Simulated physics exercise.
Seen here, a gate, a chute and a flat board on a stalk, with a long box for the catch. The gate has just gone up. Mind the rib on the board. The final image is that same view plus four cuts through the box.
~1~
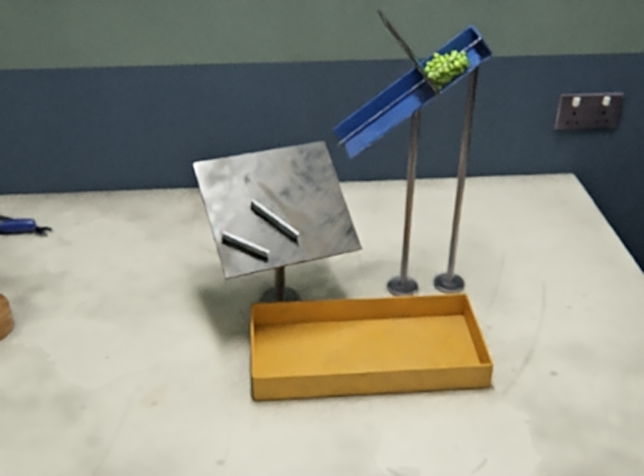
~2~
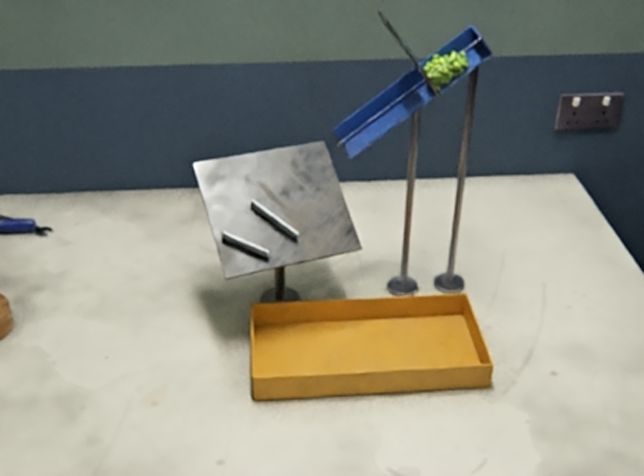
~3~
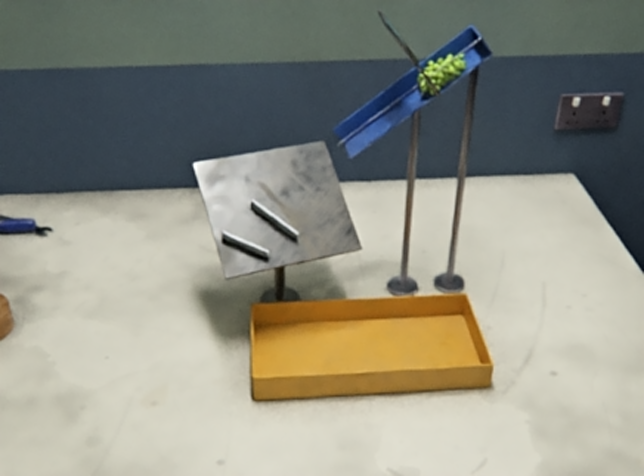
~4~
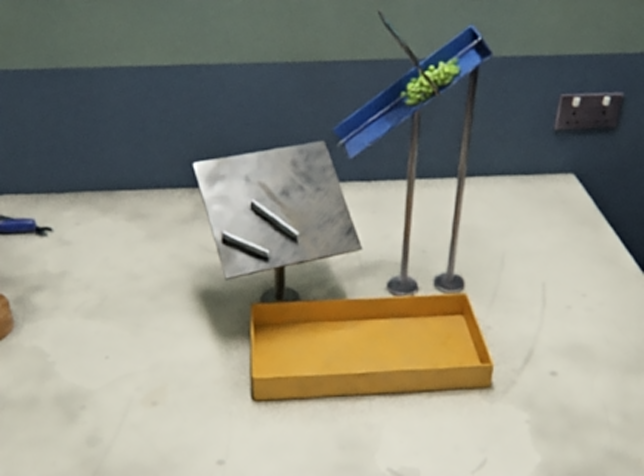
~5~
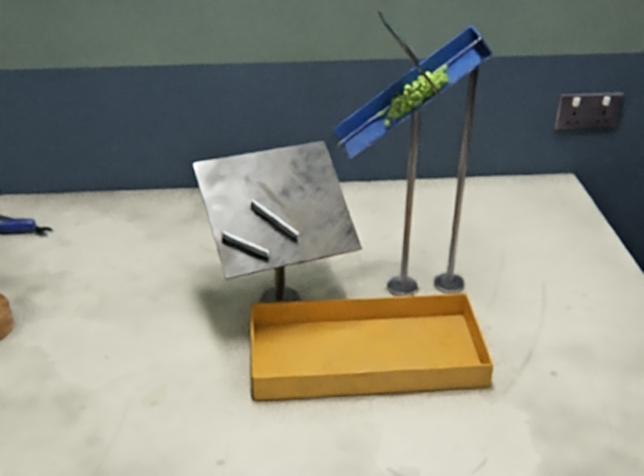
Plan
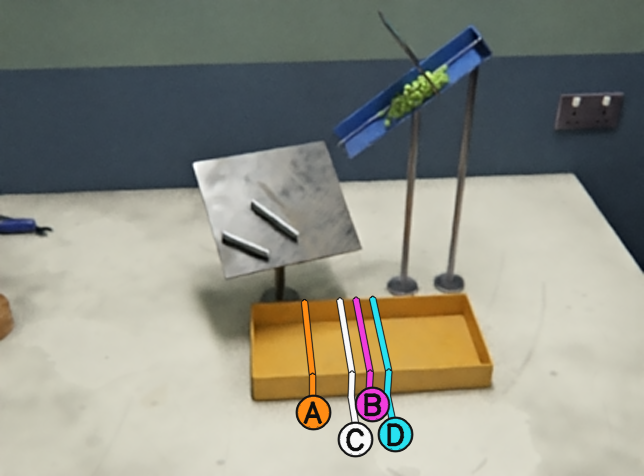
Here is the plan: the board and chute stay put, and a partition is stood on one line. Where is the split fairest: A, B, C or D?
Use line C.
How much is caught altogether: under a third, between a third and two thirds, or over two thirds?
About that: Over two thirds.
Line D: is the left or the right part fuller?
The left side.
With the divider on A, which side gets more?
The right side.
On the marked copy, line A crosses the front rim at (312, 374); line B crosses the front rim at (369, 371); line C crosses the front rim at (351, 372); line D crosses the front rim at (388, 370).
With A, of what is caught, a small part on the left of the divider, nearly all on the right.
With B, of what is caught, most on the left of the divider, a small part on the right.
With C, of what is caught, about half on the left of the divider, about half on the right.
With D, of what is caught, nearly all on the left of the divider, a small part on the right.
